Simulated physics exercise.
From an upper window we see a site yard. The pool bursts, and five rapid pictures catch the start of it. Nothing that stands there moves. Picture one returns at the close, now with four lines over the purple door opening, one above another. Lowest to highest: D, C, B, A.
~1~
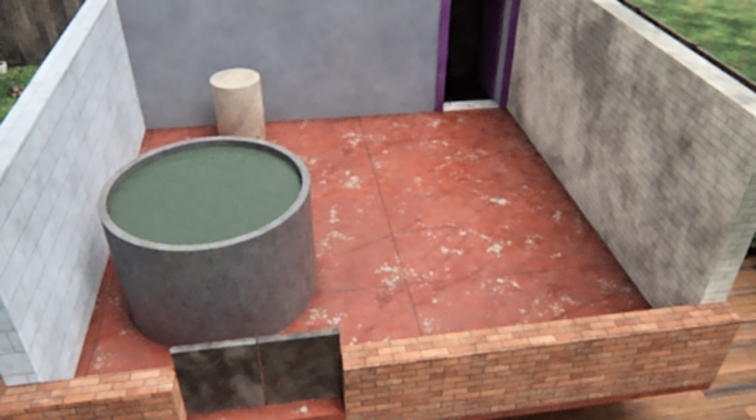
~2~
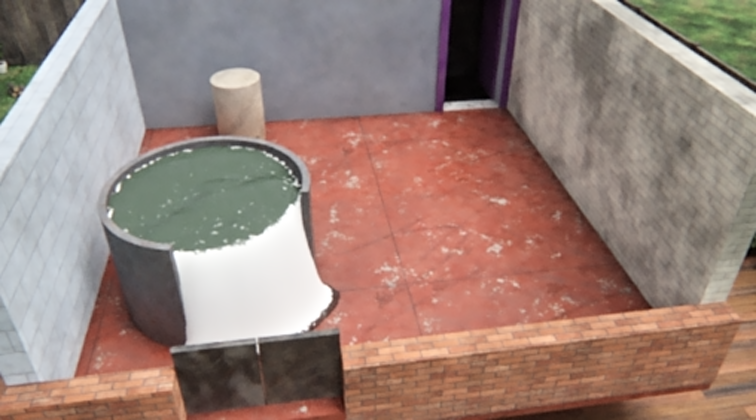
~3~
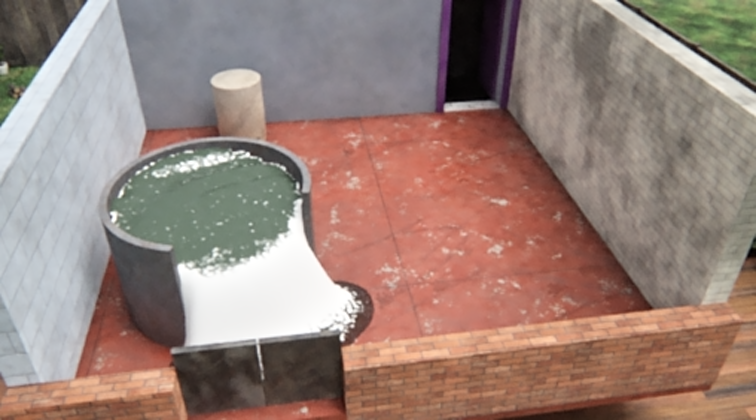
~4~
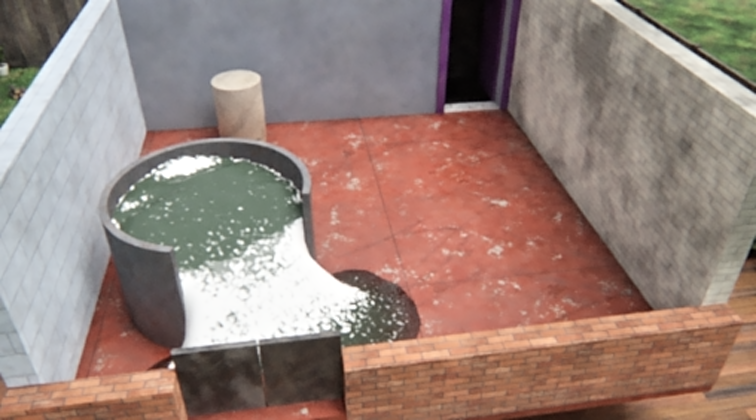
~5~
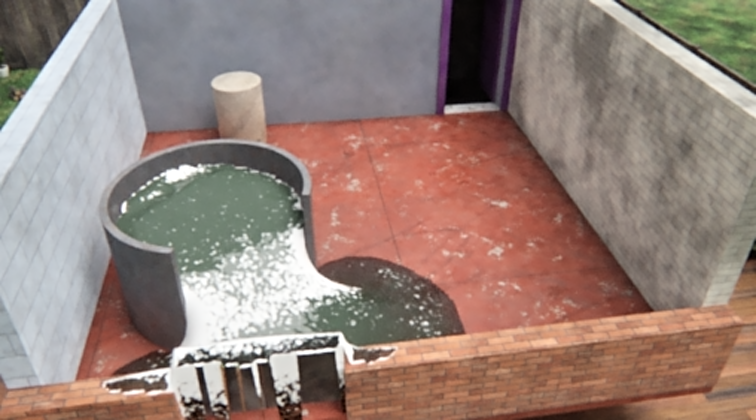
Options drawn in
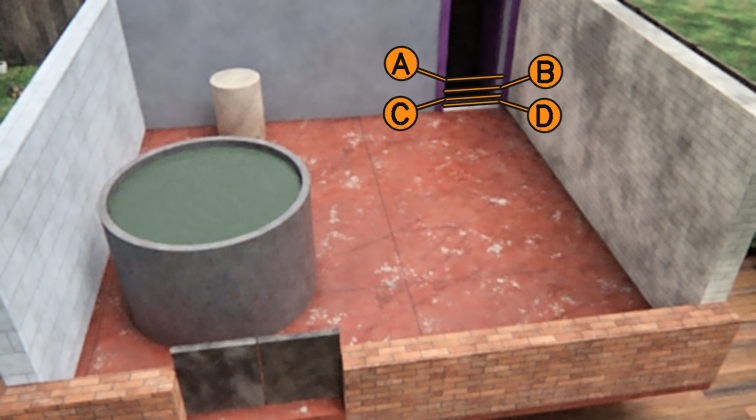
Green water pours from the broken round pool, spreads across red ground and streams through the gate.
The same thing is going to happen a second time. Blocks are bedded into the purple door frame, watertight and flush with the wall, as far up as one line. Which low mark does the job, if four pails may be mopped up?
Line B just does it.
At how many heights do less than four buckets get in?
Two.
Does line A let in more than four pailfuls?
No, not at all.
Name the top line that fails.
That is line C.
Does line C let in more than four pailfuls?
Yes, that goes wrong.
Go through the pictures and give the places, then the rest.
In the first frame, water in the pool at rest, its middle at (208, 193); foot of the purple doorway at (471, 109); shut gate at (259, 352).
In the second frame, 2 % of the ground under water, visible out to (318, 301).
In the third frame, 5 % of the ground under water, visible out to (355, 298).
In the fourth frame, 9 % of the ground under water, visible out to (368, 279).
In the fifth frame, 14 % of the ground under water, visible out to (416, 283).
In orange, A at (474, 78); B at (473, 89); C at (472, 97); D at (472, 103); from the bottom up D, C, B, A.
With A, nothing gets over.
With B, a bucket or two gets in.
With C, about 12 bucketfuls get in.
With D, dozens of bucketfuls pour in.
